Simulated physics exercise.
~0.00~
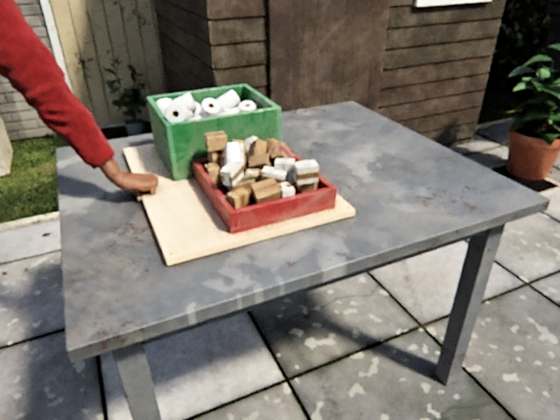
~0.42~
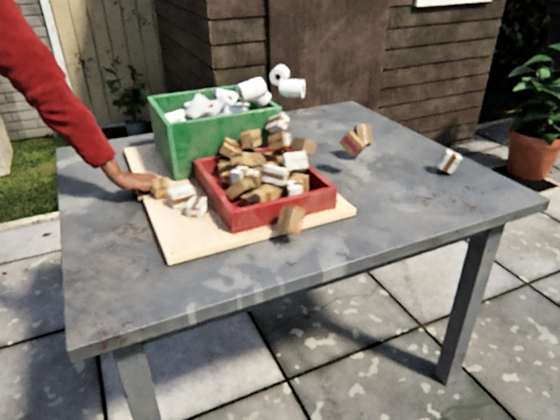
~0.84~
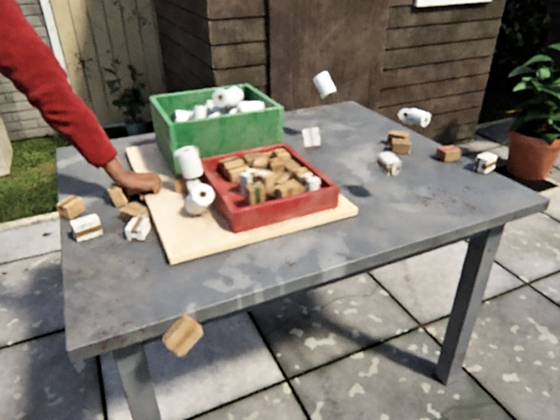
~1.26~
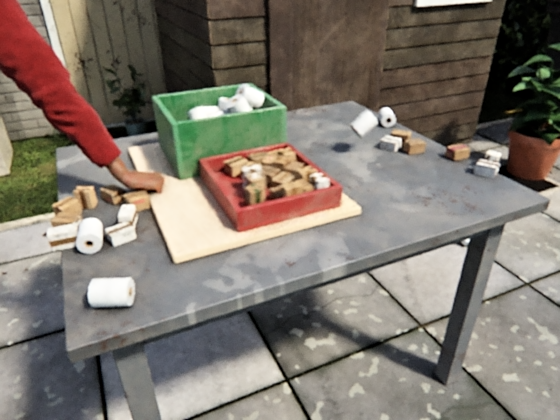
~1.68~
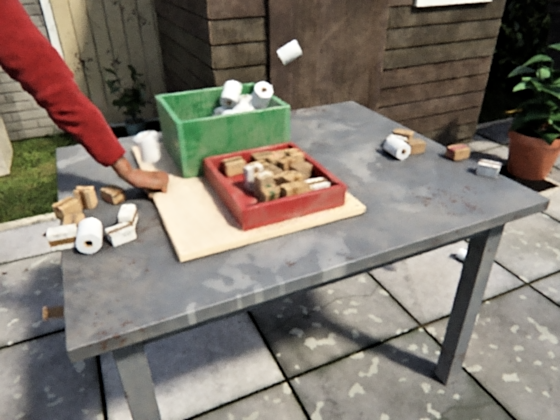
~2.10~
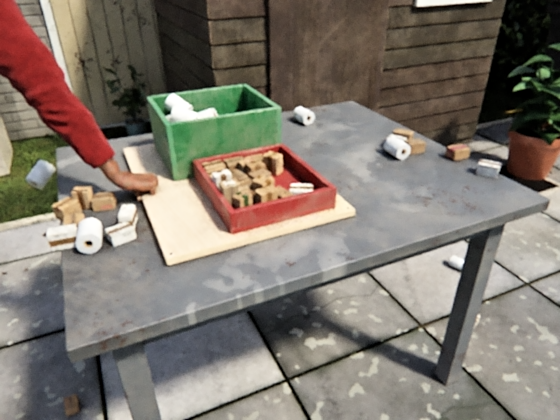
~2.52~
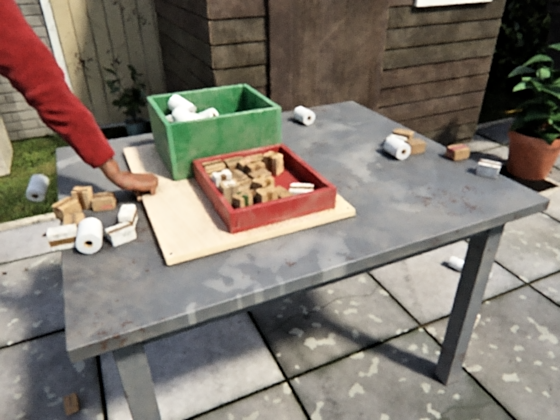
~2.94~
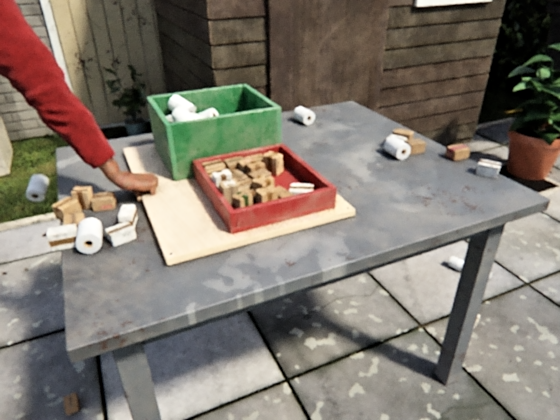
White paper rolls and small brown and white parcels flew out of a green tray and a red tray as a hand shook the board beneath them, scattering across the gray table and onto the ground, until everything lay still with both trays partly filled.
